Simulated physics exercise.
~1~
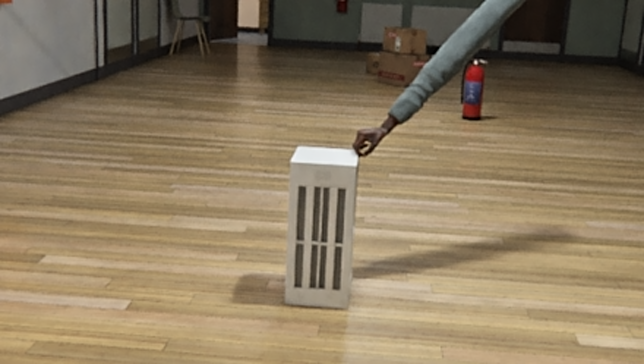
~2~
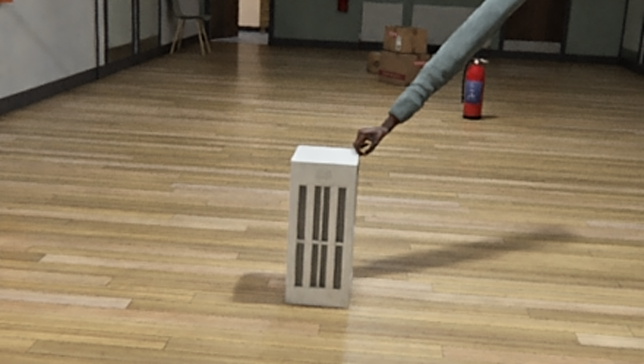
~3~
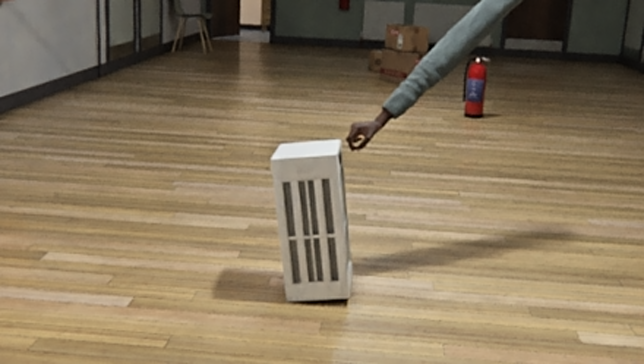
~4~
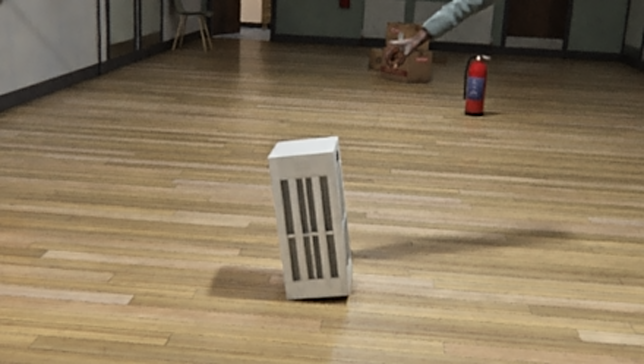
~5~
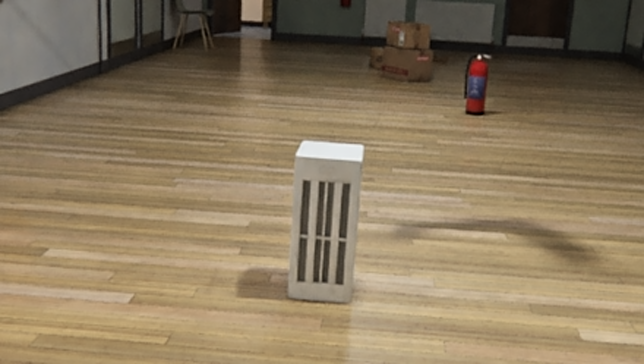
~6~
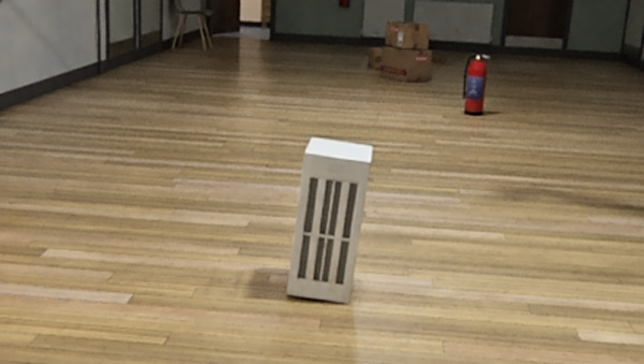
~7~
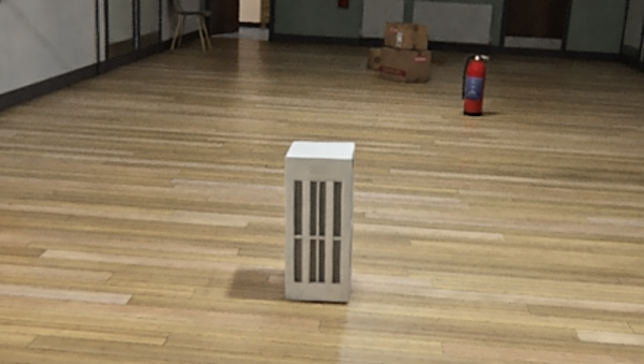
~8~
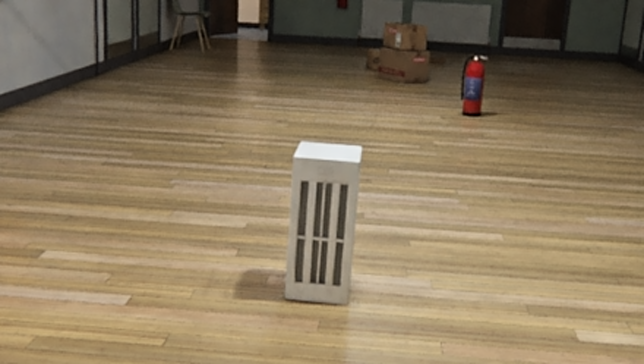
At the start, a tall white crate with dark slots stands upright on a wooden floor, with a hand reaching in from the upper right to hold its top corner. The crate tips to the left, and the hand lets go and draws back out of view. Left alone, the crate rocks back to the right, passing through upright and leaning slightly the other way. It then swings back to the left, standing nearly straight again. After one more faint shift, it settles upright on its base, with cardboard boxes and a red extinguisher behind it.
